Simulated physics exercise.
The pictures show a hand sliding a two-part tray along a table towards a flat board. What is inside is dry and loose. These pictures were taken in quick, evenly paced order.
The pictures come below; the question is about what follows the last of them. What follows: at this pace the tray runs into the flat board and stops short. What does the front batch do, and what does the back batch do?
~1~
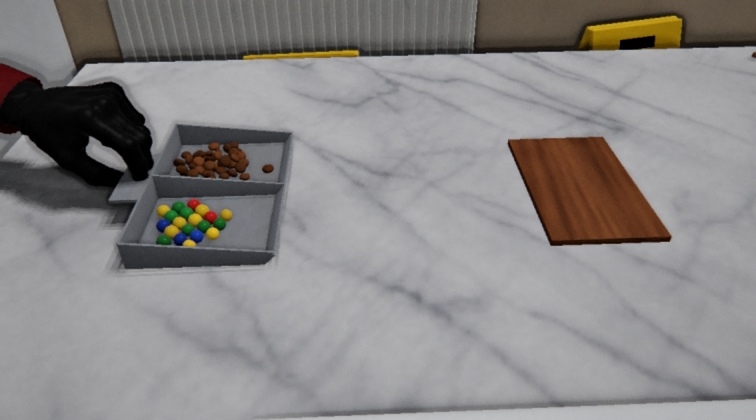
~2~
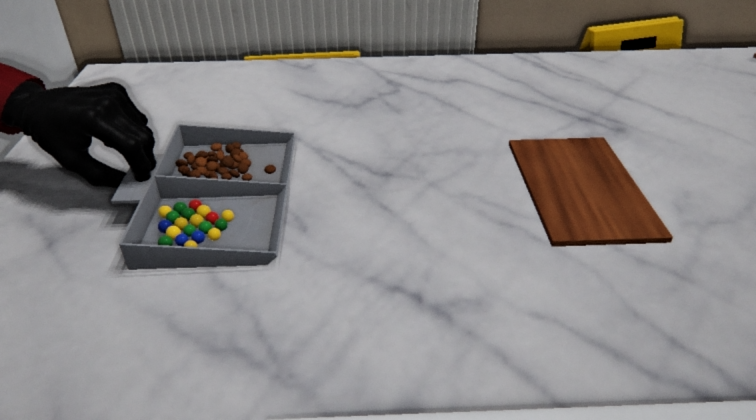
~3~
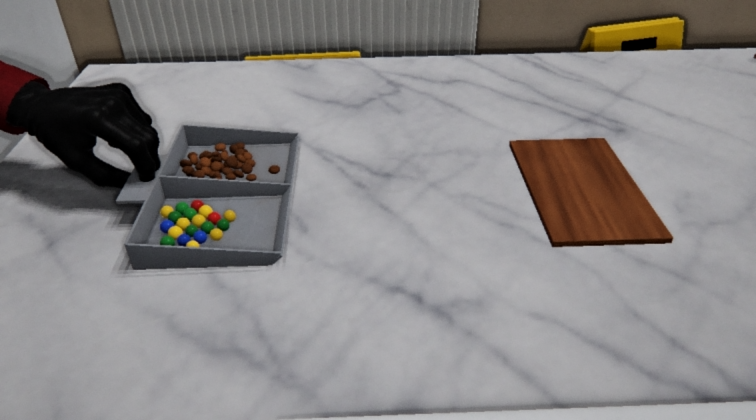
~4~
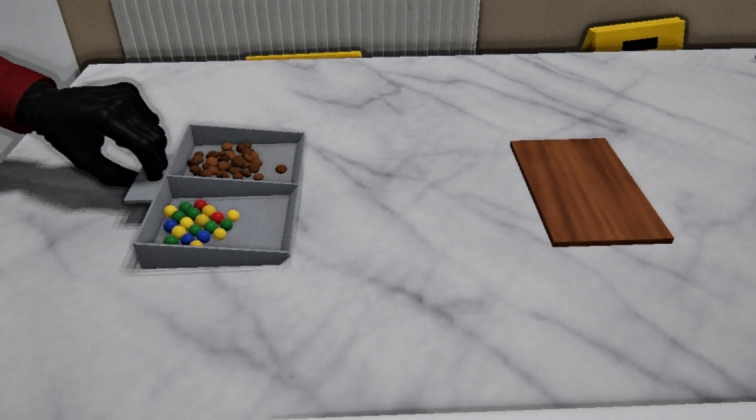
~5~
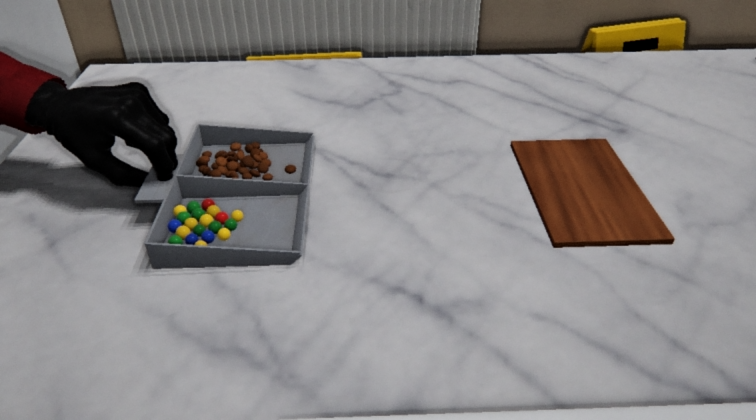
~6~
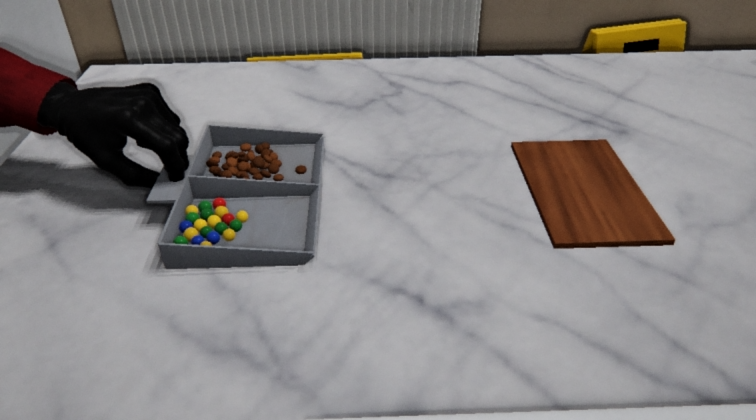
Taking the jolt, the front batch is contained. Back batch, on the other hand, is contained.
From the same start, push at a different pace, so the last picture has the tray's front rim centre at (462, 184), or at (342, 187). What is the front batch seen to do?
So the first time round it loses some out the front, and the next time it keeps all its pieces in.
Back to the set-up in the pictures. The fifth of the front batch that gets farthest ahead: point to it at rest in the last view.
Its middle rests roughly at (532, 217).
Then, 0.52 s past the last view, tray still sliding, front rim near (419, 185); front batch all inside; back batch all inside.
Then, 1.14 s past the last view, tray stopped at the flat board; front batch all inside; back batch all inside.
Then, 1.35 s past the last view, tray stopped at the flat board; front batch all inside, moved towards the front rim; back batch all inside.
Finally, tray stopped at the flat board; front batch all inside, moved towards the front rim; back batch all inside.
